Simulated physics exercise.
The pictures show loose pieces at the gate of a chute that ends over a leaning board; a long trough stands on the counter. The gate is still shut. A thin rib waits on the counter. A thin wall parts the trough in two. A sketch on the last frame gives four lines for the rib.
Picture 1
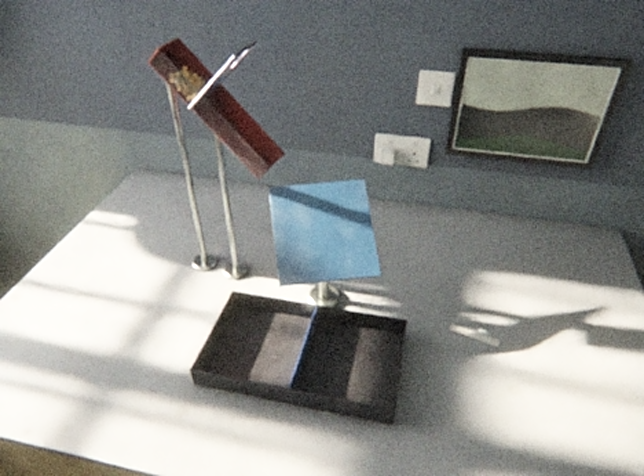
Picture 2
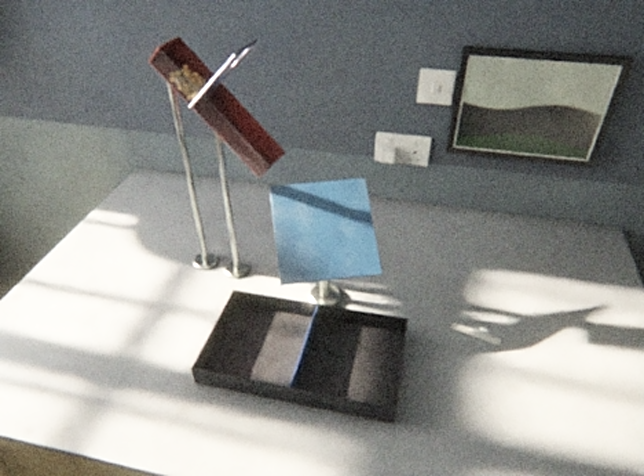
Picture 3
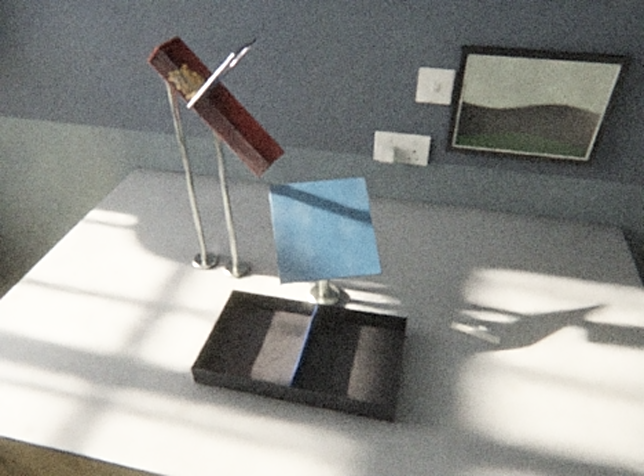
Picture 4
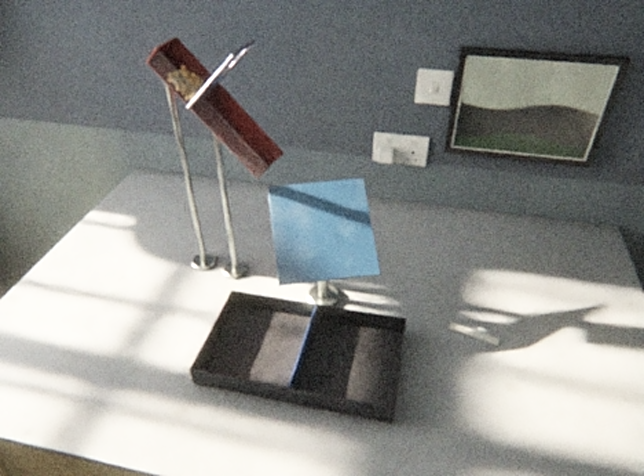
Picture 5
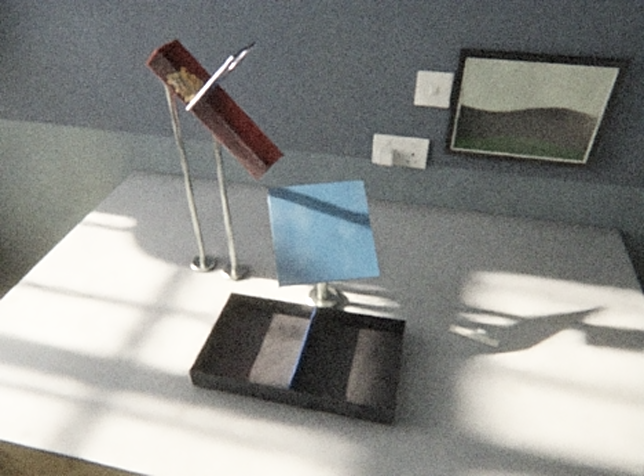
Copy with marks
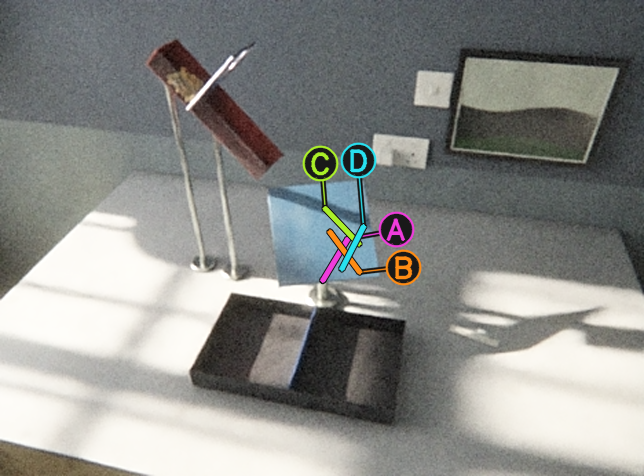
A dark red chute on two thin metal posts stands at the back left of a pale, sunlit counter against a grey-blue wall, seen from above at an angle. Small tan pieces sit behind a light gate near its raised end, with a tilted blue board to the right, a dark trough with a blue divider in front, and a framed landscape and white sockets behind. Nothing visibly moves, and the view stays practically still.
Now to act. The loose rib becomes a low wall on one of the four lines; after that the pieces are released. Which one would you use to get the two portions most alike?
Best: A.
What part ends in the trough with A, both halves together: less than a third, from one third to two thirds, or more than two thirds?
It is more than two thirds.
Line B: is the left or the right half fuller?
More lands on the right.
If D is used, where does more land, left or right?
The right half.
On the marked copy, line A from (347, 238) to (322, 280); line B from (329, 231) to (359, 272); line C from (325, 208) to (358, 243); line D from (363, 226) to (341, 268).
With A, of what is caught, about half in the left half, about half in the right.
With B, of what is caught, a stray few in the left half, nearly all in the right.
With C, of what is caught, a stray few in the left half, nearly all in the right.
With D, of what is caught, a stray few in the left half, nearly all in the right.
